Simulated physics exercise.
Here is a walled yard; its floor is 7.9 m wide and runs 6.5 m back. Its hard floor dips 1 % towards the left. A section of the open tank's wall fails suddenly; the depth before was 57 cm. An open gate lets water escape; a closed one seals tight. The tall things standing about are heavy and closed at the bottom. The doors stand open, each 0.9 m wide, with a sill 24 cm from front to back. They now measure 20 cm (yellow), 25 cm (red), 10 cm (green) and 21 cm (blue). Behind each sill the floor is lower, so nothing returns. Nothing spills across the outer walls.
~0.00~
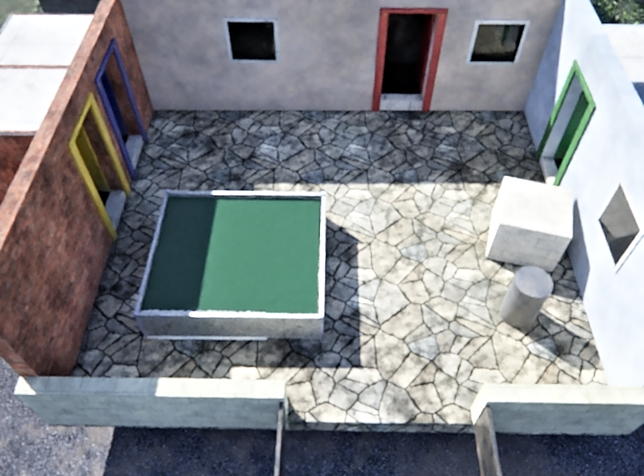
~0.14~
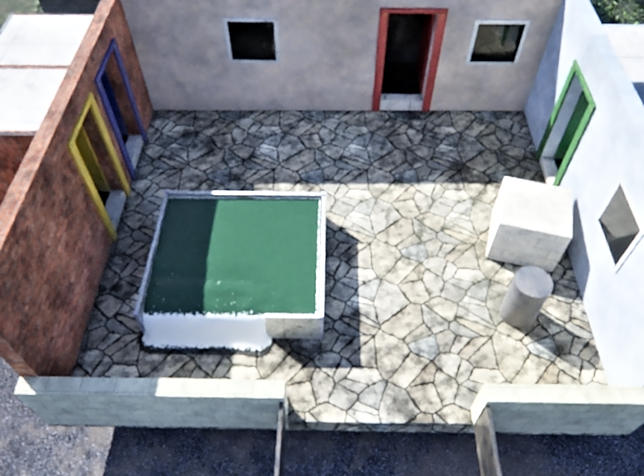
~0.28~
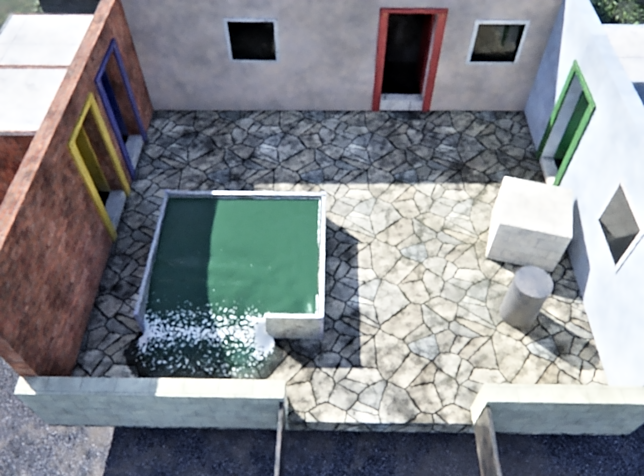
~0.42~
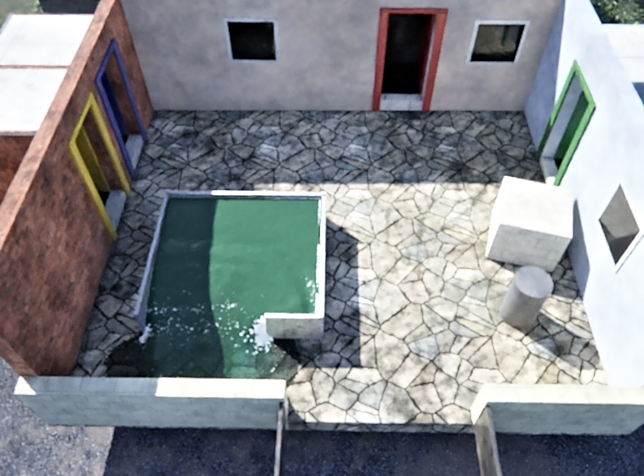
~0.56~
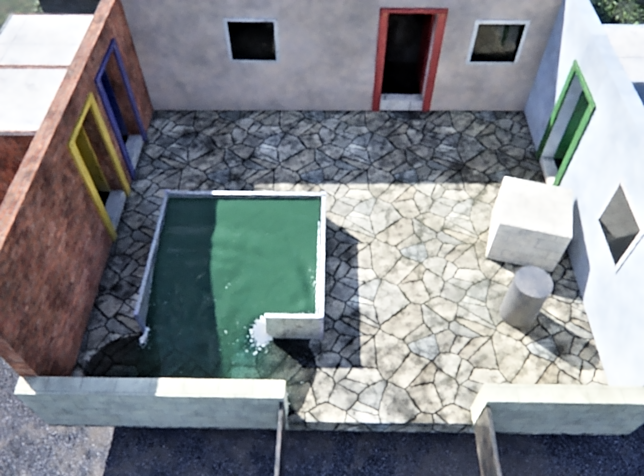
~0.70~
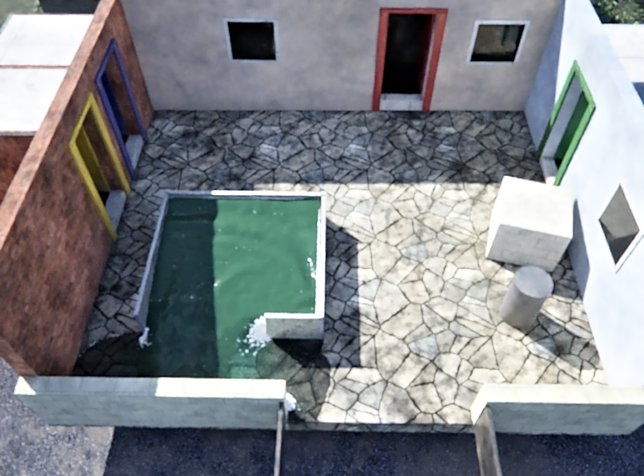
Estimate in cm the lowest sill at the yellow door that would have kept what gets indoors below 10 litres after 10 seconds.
At least 7 cm or so.
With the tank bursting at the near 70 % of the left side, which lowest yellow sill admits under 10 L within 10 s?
Then roughly 14.0 cm.
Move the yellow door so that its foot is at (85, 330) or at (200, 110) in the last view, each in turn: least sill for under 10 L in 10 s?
About 32 and 20 cm.
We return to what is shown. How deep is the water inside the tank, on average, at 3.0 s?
Roughly 25 cm on average.
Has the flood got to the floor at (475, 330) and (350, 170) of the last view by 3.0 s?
In that order: Under water, still dry.
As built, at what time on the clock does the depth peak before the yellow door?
Around 5.5 s.
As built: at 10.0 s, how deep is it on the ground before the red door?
Some 2.5 cm.
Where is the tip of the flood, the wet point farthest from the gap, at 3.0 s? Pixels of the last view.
Near (581, 408).
After 1.4 s water covers 10 % of the floor, deepest (54 cm) near (64, 401); it has not reached the yellow door.
After 3.0 s water covers 40 % of the floor, deepest (41 cm) near (64, 401); 6 cm at the yellow door, 0 litres in over its 20 cm sill.
After 10.0 s water covers 95 % of the floor, deepest (14 cm) near (64, 401); 9 cm at the yellow door, 0 litres in over its 20 cm sill.
At the yellow door as built, the water arrived by 2.3 s and peaked near 10 cm at 5.6 s.
Run again over the same 10 s with other heights there, 14 litres in over 6.5 cm, 7 litres over 7.5 cm. The limit of 10 litres is kept from about 7 cm up.
